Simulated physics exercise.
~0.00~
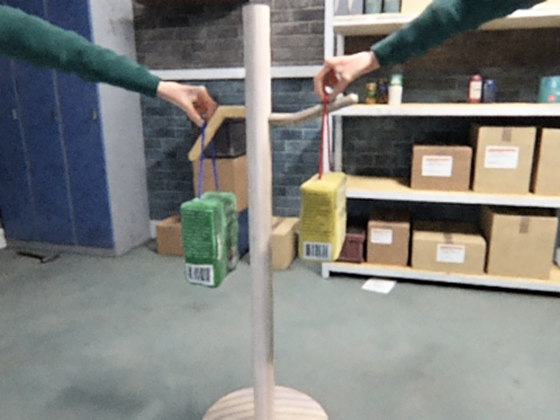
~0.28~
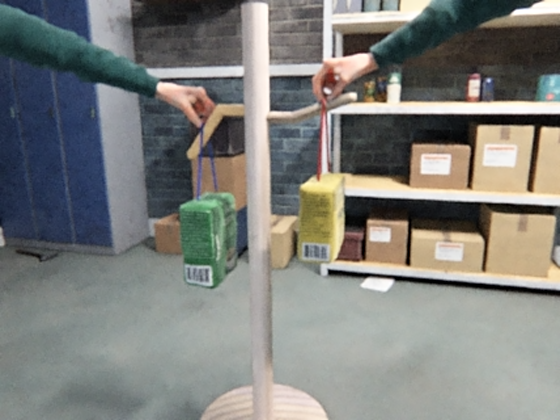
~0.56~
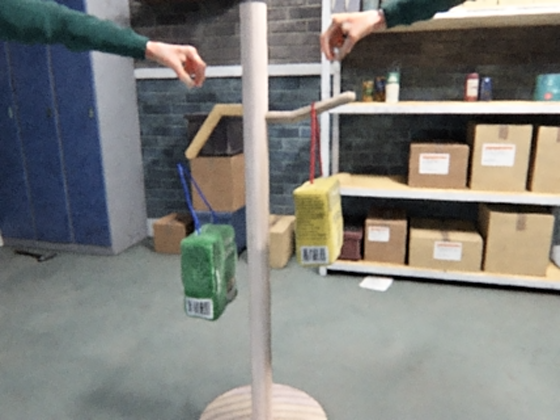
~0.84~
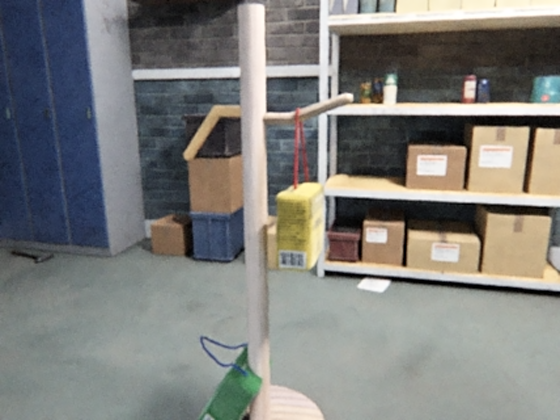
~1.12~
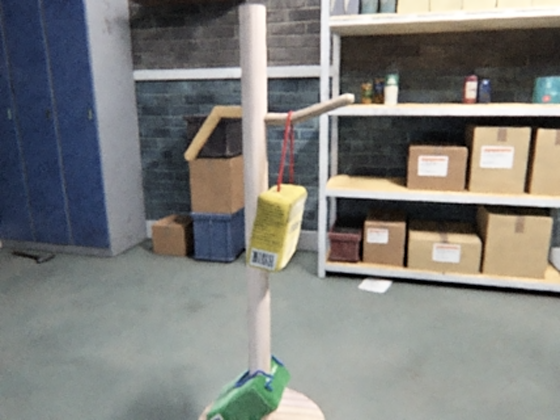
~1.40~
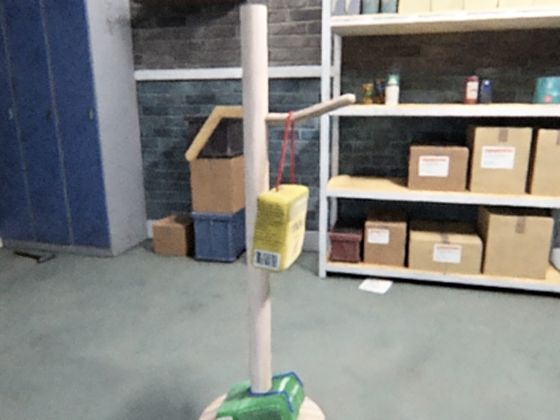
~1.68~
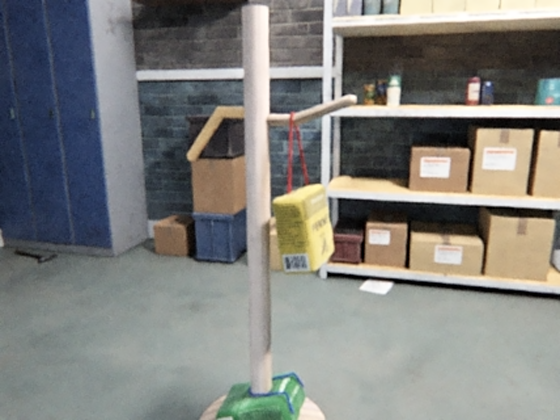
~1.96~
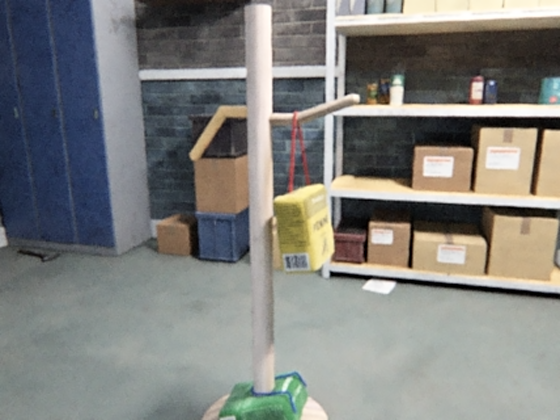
The video shows two hands holding a green sack and a yellow bag by loops beside a wooden post, then letting go. The green sack drops and ends on its side at the post's base, while the yellow bag slides inward, sways and stays hanging from the right peg.
